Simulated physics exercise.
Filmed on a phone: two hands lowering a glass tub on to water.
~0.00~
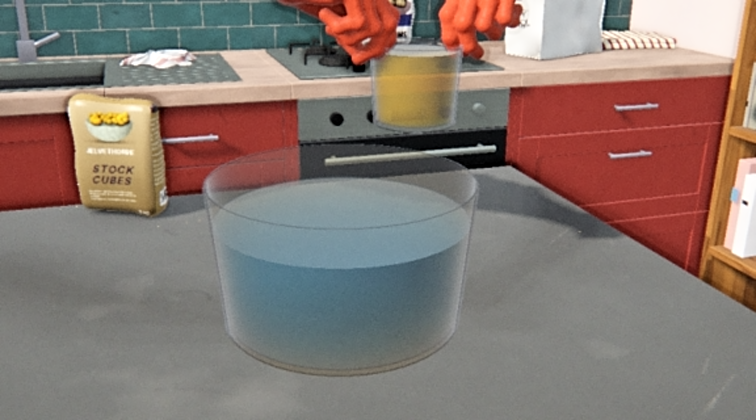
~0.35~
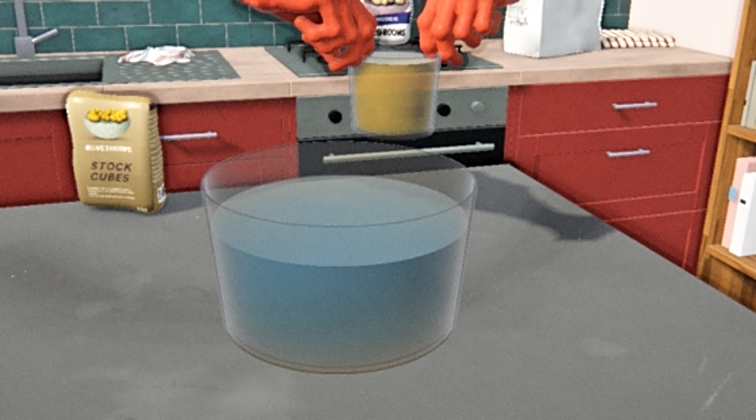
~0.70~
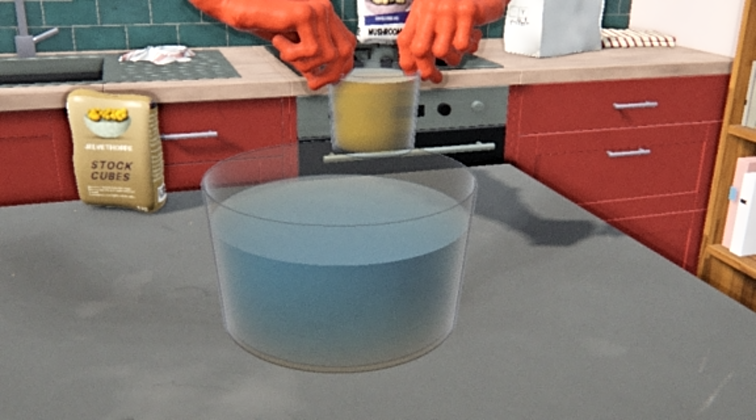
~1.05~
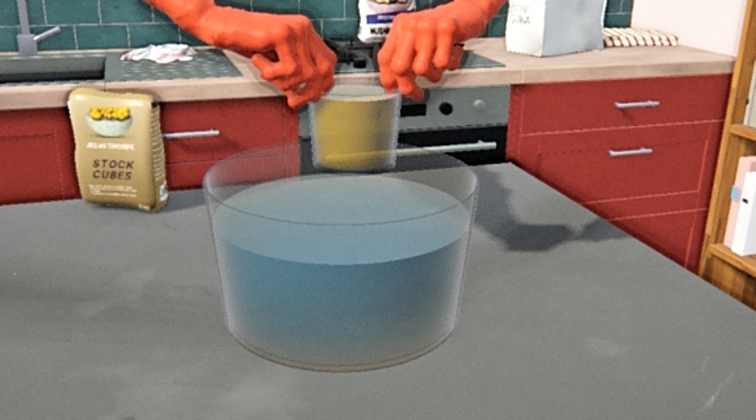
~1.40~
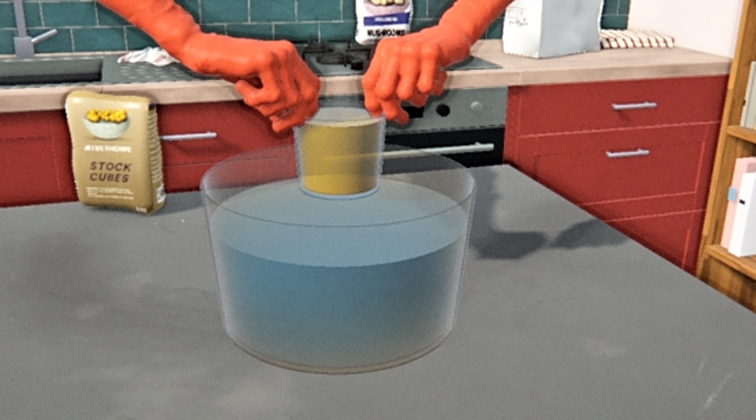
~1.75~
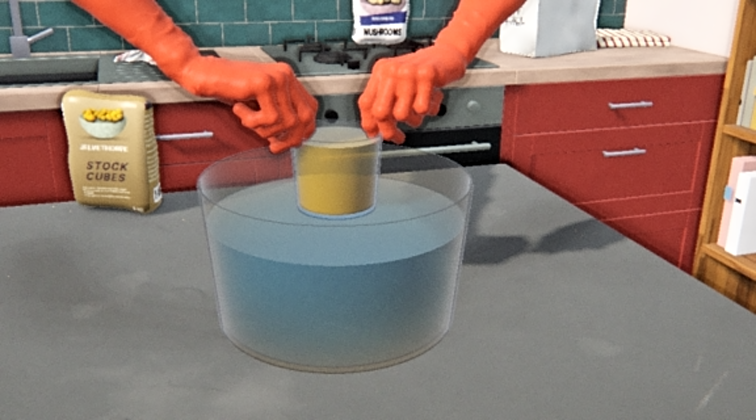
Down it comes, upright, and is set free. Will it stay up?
It fills and founders.
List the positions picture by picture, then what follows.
In the first picture, tub (415, 82) nearly full; above the big tub.
In the second picture, tub nearly full, surface at (394, 58); coming down.
In the third picture, tub (373, 106) nearly full; lower.
In the fourth picture, tub nearly full, surface at (355, 93); lower still.
In the fifth picture, tub (340, 147) nearly full; close to the surface.
In the sixth picture, tub nearly full, surface at (336, 137); just over the surface.
Around 2.2 s, the tub dips into the water.
Around 2.8 s, water pours in over its rim.
Around 5.0 s, the tub lies on the bottom.
